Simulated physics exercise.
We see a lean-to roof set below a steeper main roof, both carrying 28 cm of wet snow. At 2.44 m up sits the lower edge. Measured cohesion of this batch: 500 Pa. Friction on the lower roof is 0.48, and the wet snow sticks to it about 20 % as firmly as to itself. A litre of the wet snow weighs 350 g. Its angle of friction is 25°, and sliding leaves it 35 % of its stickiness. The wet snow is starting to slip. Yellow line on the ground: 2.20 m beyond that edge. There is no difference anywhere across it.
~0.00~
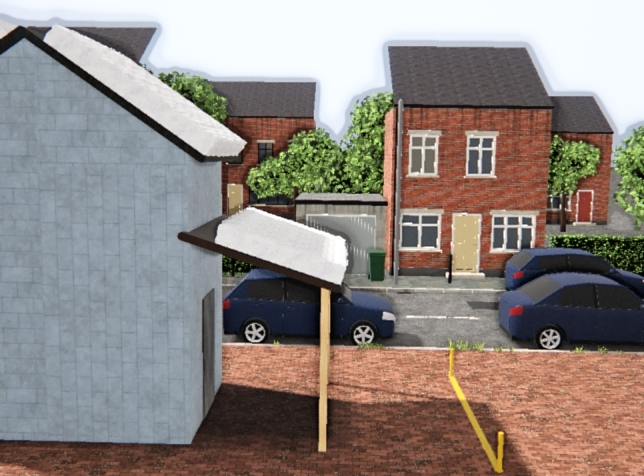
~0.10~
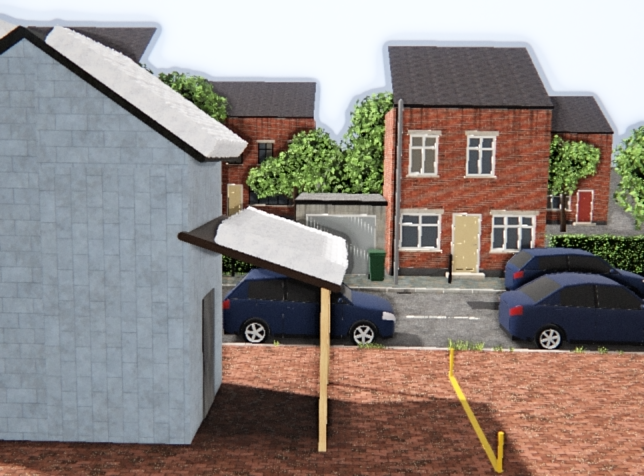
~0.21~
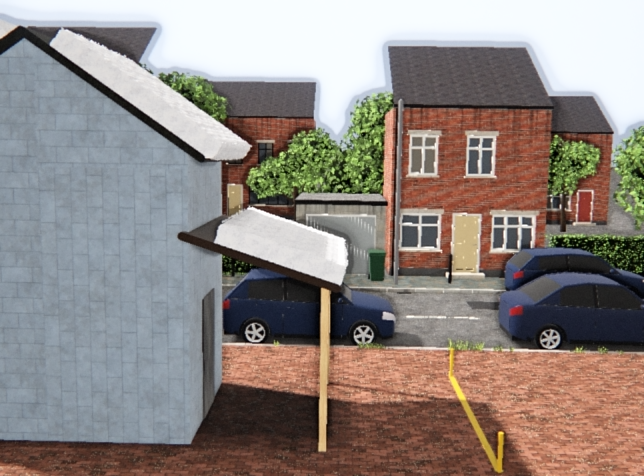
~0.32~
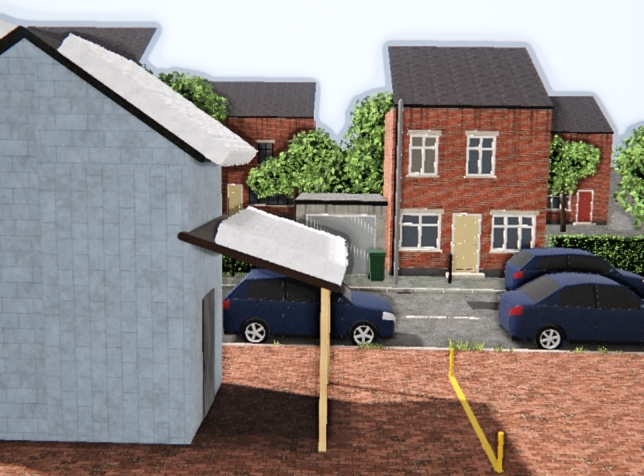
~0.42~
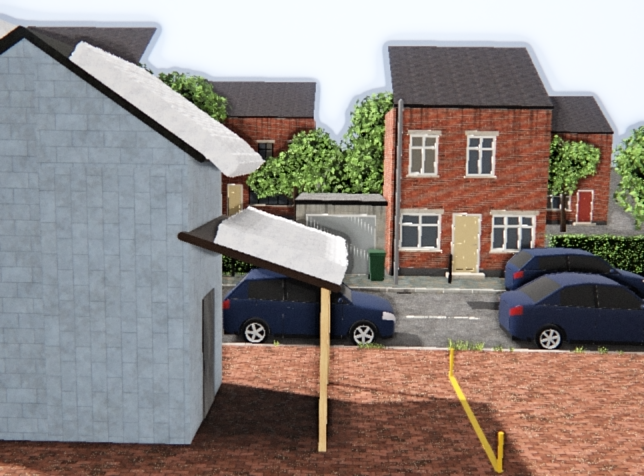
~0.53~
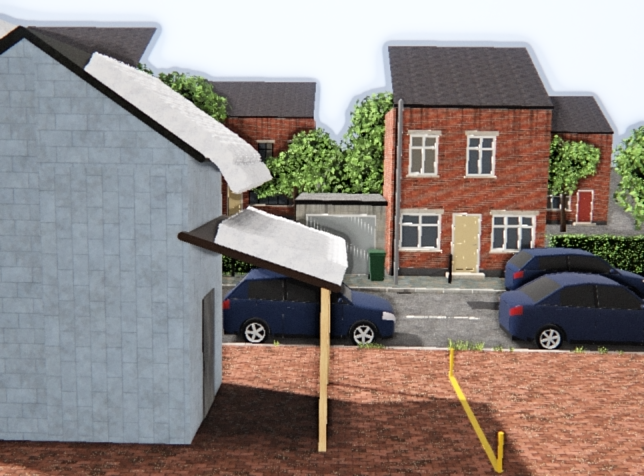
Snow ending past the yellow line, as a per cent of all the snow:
Roughly 36 %.
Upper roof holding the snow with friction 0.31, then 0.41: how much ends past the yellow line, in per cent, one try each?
Respectively 25 percent and 16 percent.
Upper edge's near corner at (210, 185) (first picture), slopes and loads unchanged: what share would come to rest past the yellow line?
Result: Near 25 %.
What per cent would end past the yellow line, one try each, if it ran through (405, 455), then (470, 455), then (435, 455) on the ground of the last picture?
First try around 60 per cent, second around 40 per cent, third around 50 per cent.
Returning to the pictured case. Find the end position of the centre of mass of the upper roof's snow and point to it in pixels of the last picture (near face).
Roughly at (494, 414).
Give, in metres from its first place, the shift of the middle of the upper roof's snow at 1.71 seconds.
It is around 5.0 m from where it started.
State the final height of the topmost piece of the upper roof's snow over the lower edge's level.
0.8 m, give or take.
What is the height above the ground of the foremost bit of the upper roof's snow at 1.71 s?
Somewhere around 0.0 metres, I'd say.
After 1.07 s, none is below the lower edge and 0 % is past the line.
After 1.71 s, 55 % is below the lower edge and 0 % is past the line.
After 2.36 s, 67 % is below the lower edge and 35 % is past the line.
After 3.00 s, 67 % is below the lower edge and 36 % is past the line.
After 3.10 s, at the end, 67 % is below the lower edge and 36 % is past the line.
